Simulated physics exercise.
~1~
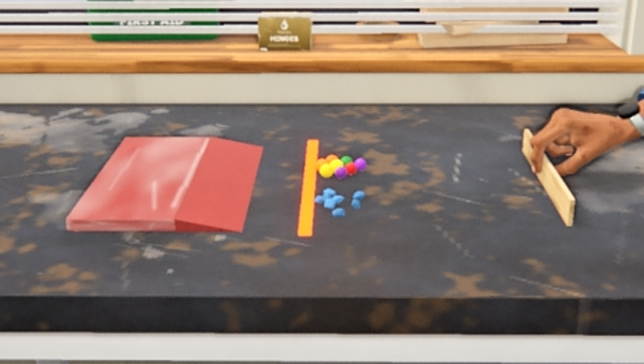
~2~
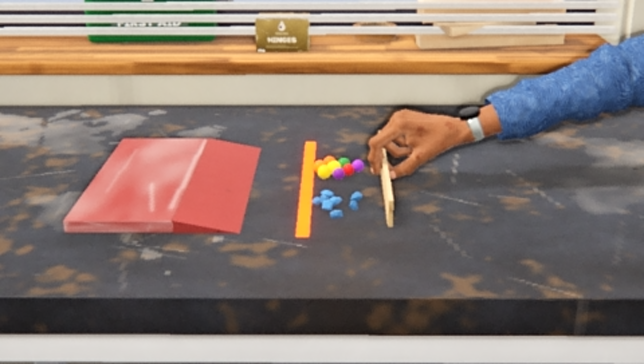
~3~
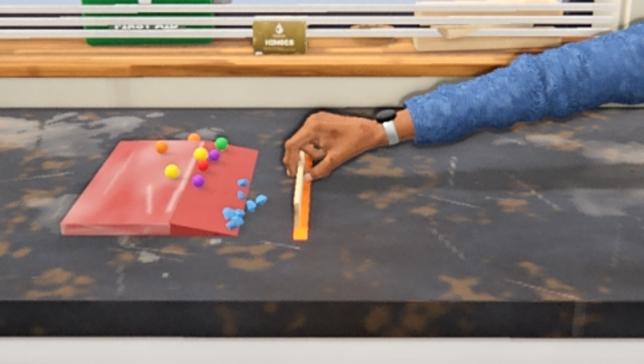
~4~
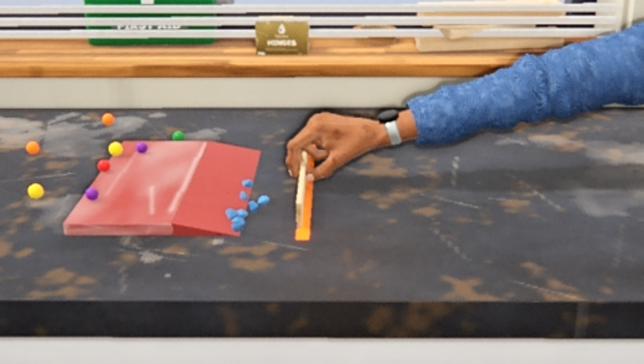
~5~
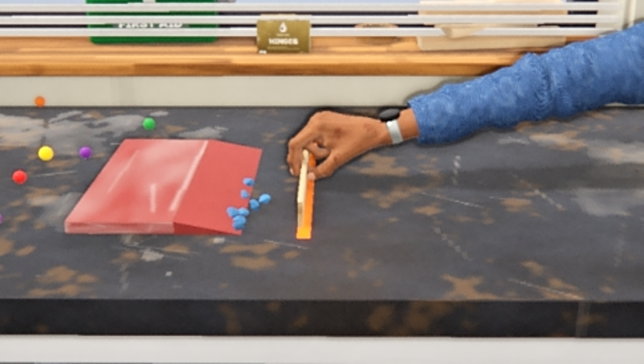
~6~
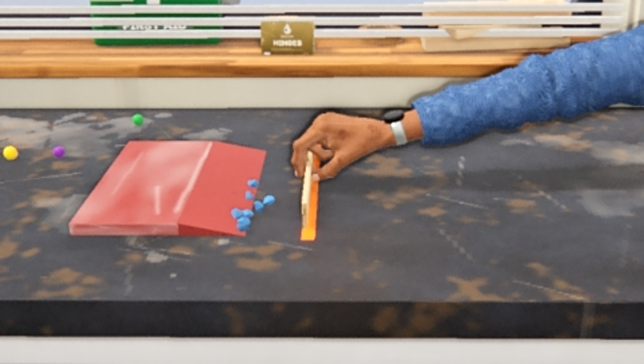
A hand slides a wooden strip left, scattering colorful balls beyond the ramp, leaving blue pieces behind.
